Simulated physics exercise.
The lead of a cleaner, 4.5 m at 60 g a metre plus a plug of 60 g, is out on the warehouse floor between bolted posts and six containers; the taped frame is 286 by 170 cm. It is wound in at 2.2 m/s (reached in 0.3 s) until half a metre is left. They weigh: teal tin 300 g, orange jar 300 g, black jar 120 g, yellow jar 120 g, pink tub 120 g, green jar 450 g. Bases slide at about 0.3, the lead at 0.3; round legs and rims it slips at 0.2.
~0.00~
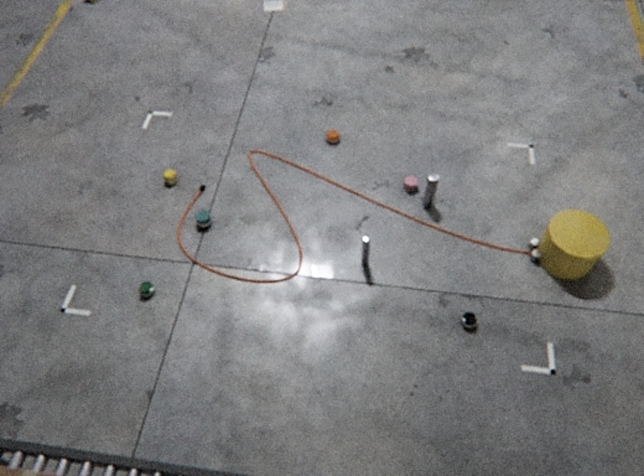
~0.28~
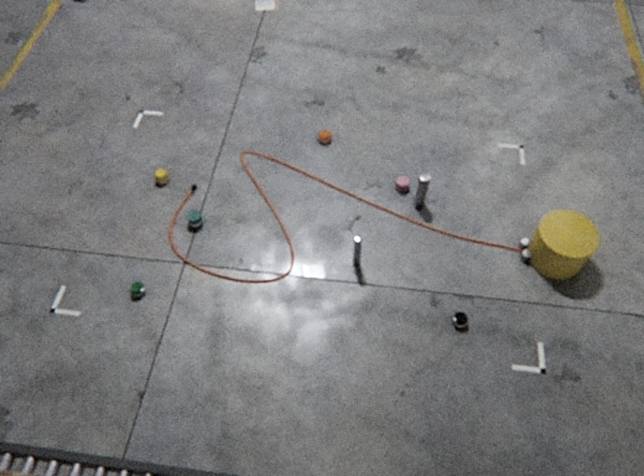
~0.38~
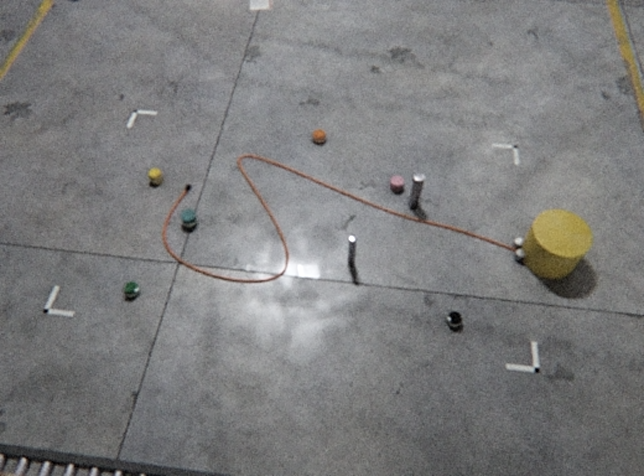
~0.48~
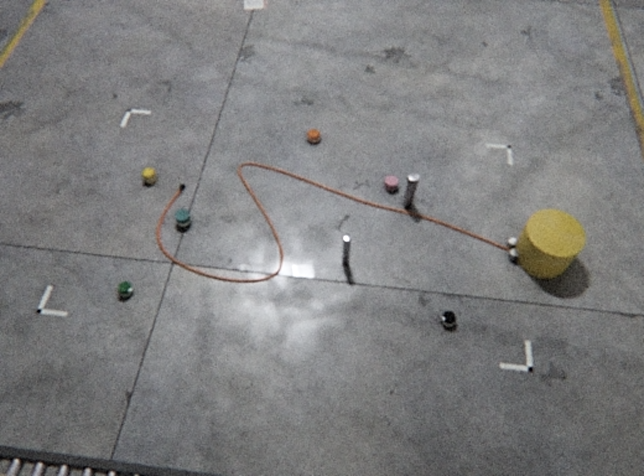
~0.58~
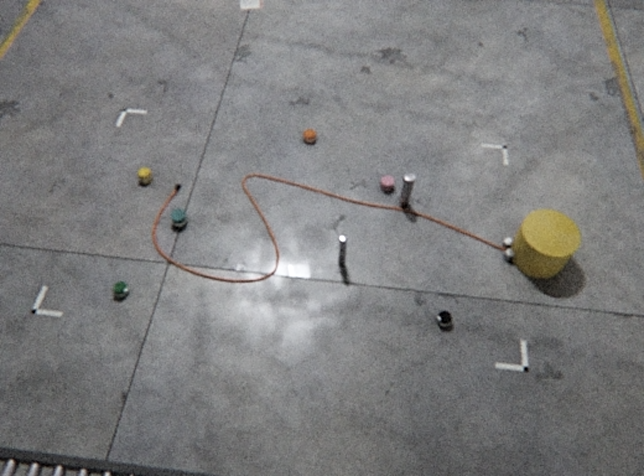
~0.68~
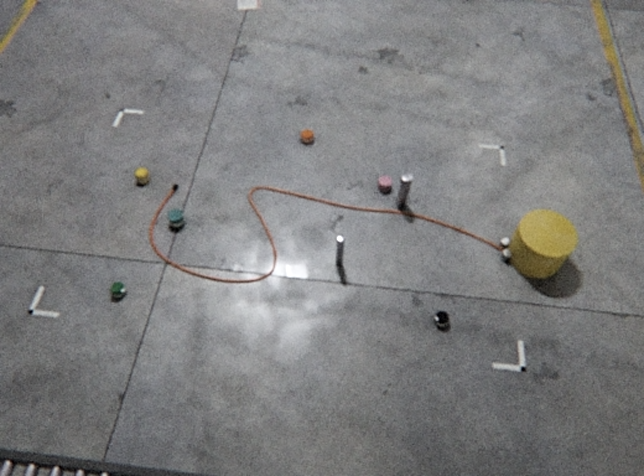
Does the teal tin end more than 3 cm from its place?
Verdict: The teal tin moves.
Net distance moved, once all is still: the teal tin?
About: Teal tin 10 cm.
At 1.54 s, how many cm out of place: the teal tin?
Teal tin 10 cm.
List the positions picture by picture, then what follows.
Shows, teal tin (202, 215); posts (367, 238) (434, 177); lead runs through (471, 240) (345, 188) (253, 166) (301, 265) (181, 246), in the first frame.
Shows, lead runs through (466, 239) (245, 165) (172, 246), in the second frame.
Shows, lead runs through (476, 236) (239, 165) (166, 246), in the third frame.
Shows, lead runs through (496, 245) (244, 165) (160, 245), in the fourth frame.
Shows, lead runs through (266, 177) (156, 245), in the fifth frame.
Shows, teal tin (175, 215); lead runs through (423, 217) (291, 193) (275, 265) (153, 246), in the sixth frame.
After 1.1 s, plug at (174, 188); nothing else has moved.
After 1.5 s, plug at (256, 267); teal tin 9 cm off its start.
After 2.0 s, plug at (402, 196); teal tin 9 cm off its start at (187, 207).
After 2.4 s, plug at (534, 236); teal tin 9 cm off its start.
After 3.2 s, plug at (506, 199); teal tin 9 cm off its start at (187, 207).
